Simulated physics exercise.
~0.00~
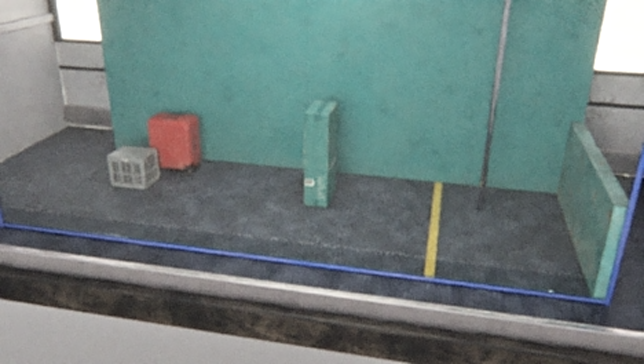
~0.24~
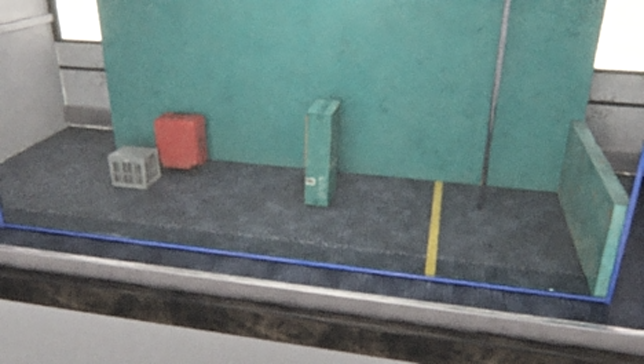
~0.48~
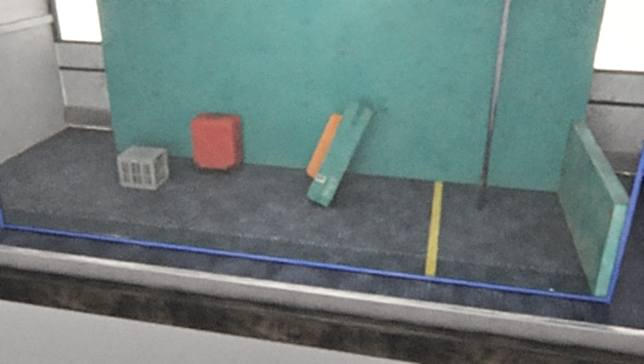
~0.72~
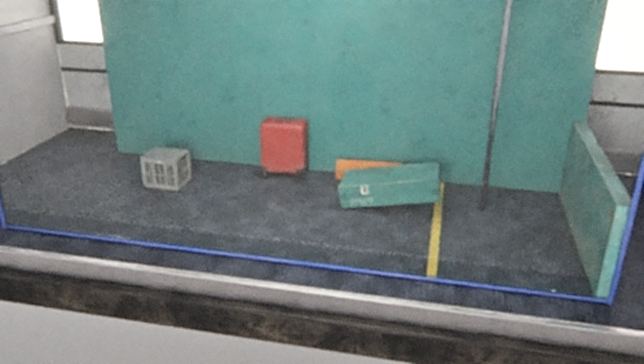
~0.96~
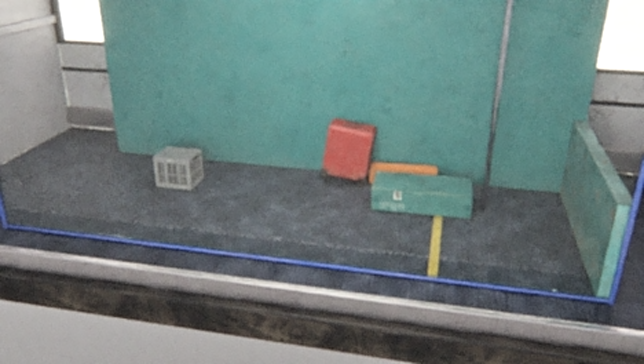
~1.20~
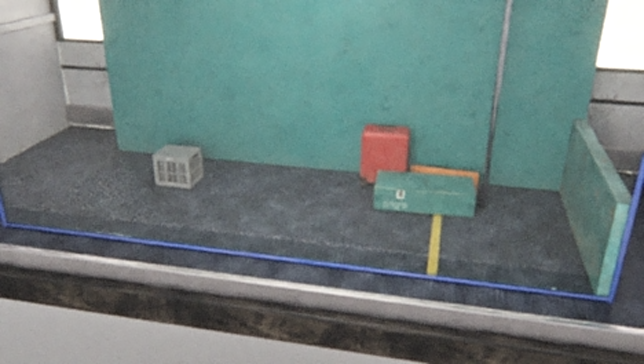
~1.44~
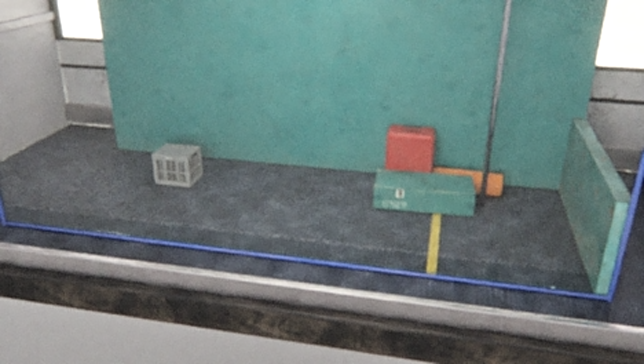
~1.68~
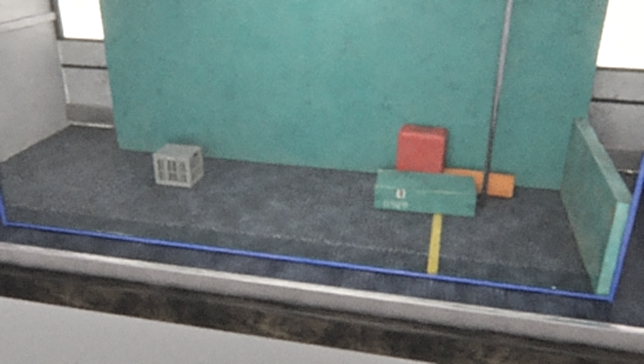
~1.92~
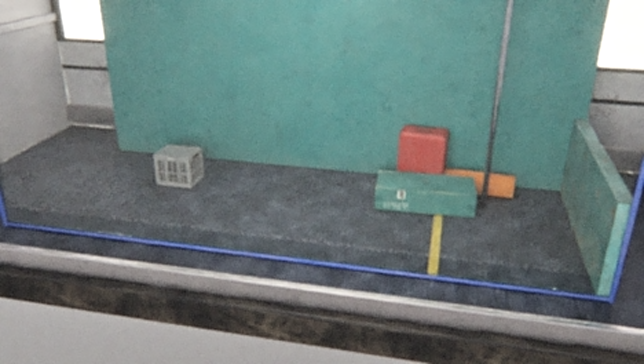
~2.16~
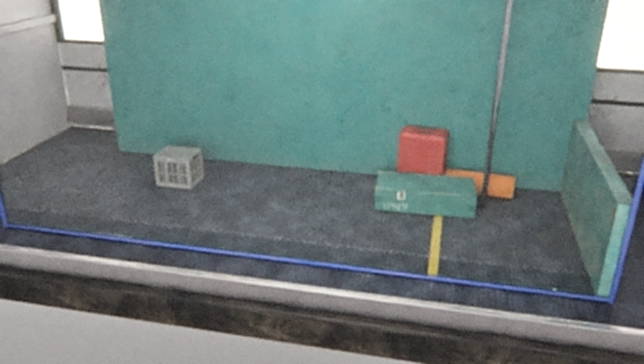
A tall teal box topples right, and a red case slides up short of the line.
